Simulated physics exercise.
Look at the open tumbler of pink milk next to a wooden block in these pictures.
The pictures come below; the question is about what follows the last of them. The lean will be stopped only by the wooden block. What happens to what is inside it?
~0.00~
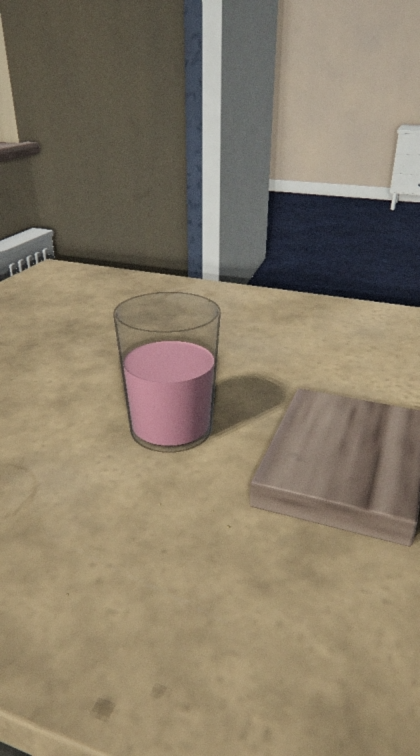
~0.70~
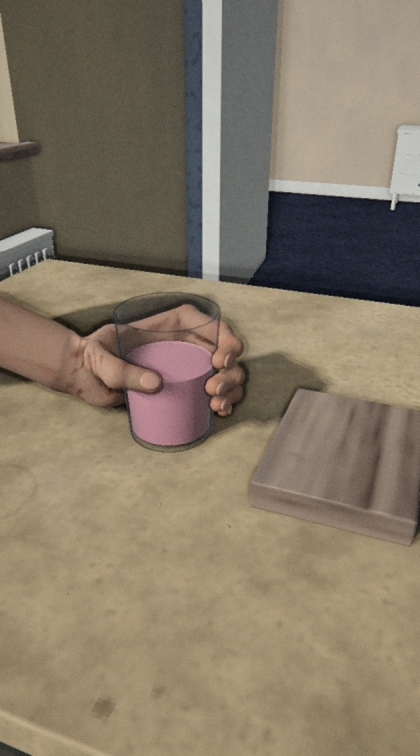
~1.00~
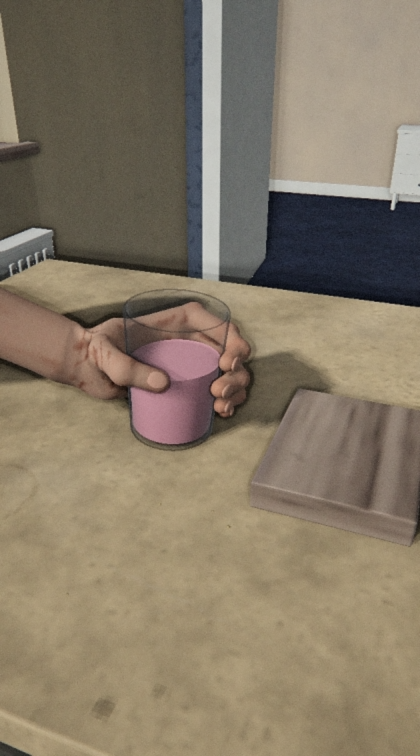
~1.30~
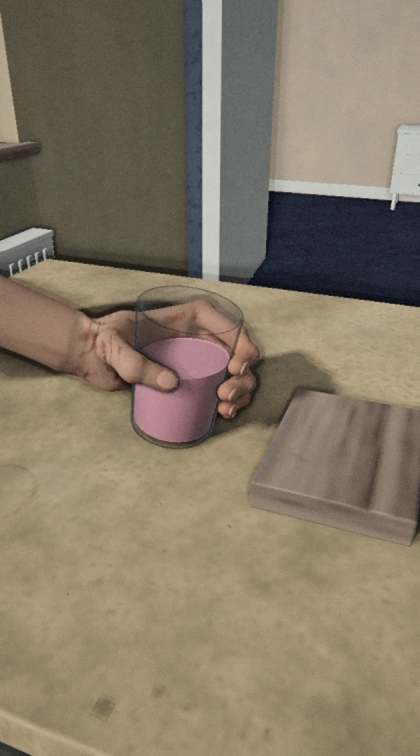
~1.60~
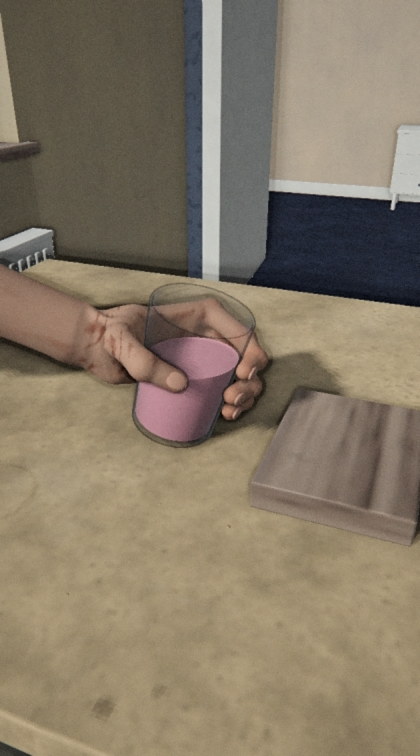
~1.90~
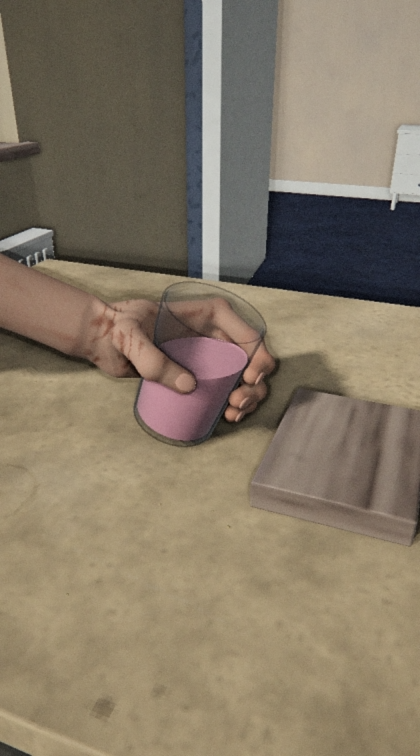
It sheds some liquid.
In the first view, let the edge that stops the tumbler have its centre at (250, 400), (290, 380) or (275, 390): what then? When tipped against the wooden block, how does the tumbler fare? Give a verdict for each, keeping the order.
In the listed order: Nothing escapes, nothing escapes, nothing escapes.
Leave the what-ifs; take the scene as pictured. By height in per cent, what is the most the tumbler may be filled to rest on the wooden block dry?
Roughly 30 per cent.
Around 2.5 s, the tumbler leans by about 40°; none is lost.
Around 3.1 s, the tumbler leans by about 60°; it has lost some; about three quarters of the pink milk is inside.
Around 4.5 s, the tumbler leans by about 65°, against the wooden block; it has lost some; about half of the pink milk is inside.
